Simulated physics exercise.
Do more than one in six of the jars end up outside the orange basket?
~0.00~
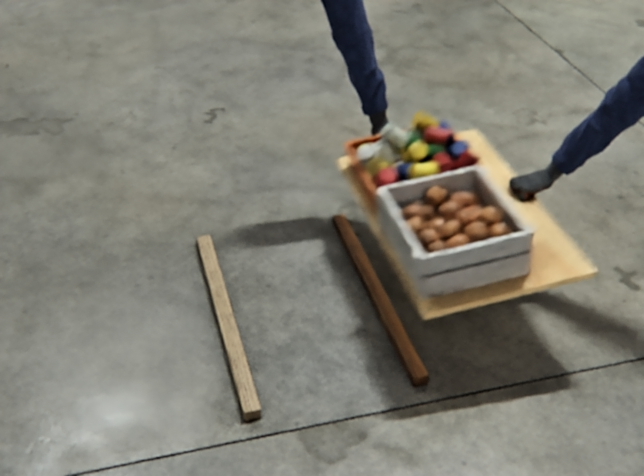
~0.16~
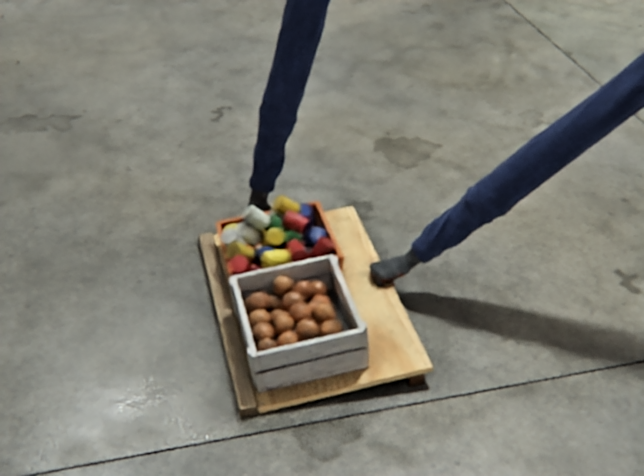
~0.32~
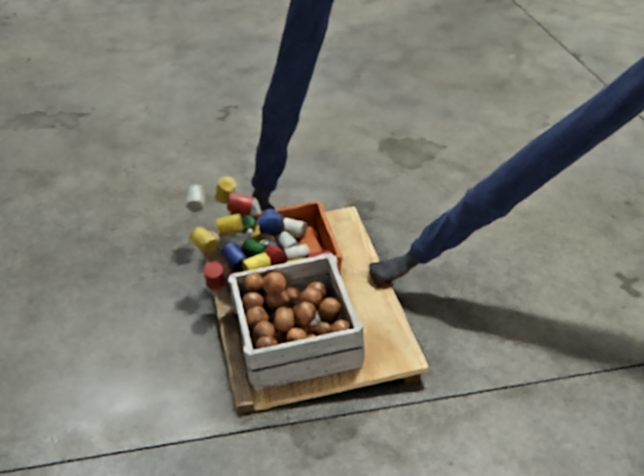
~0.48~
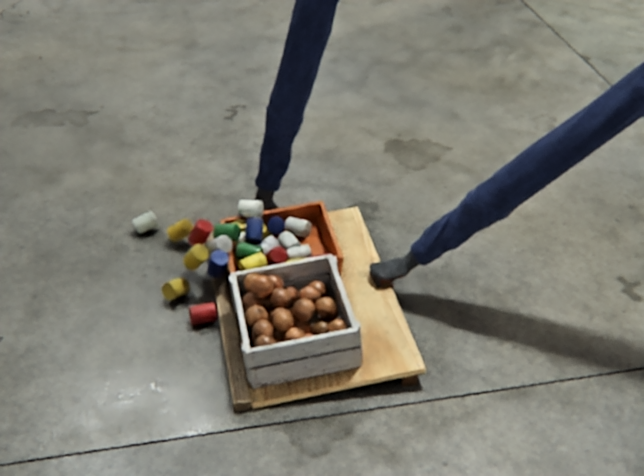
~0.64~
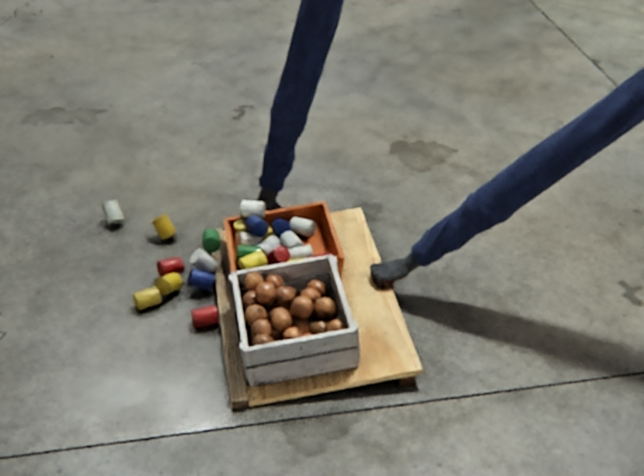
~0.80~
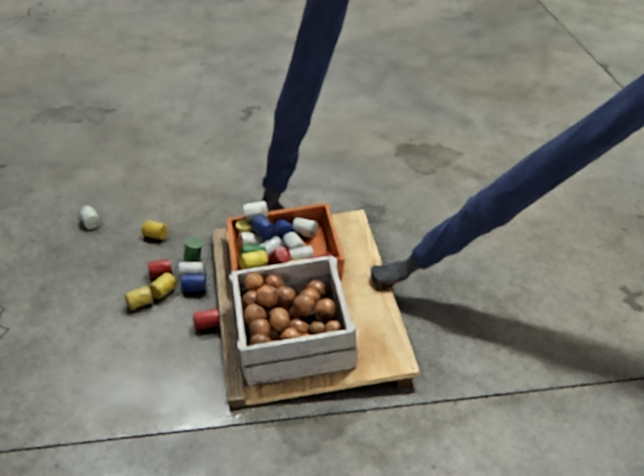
Yes, more than one in six of the jars leave the orange basket. They end up scattered on the floor to the left of the board.
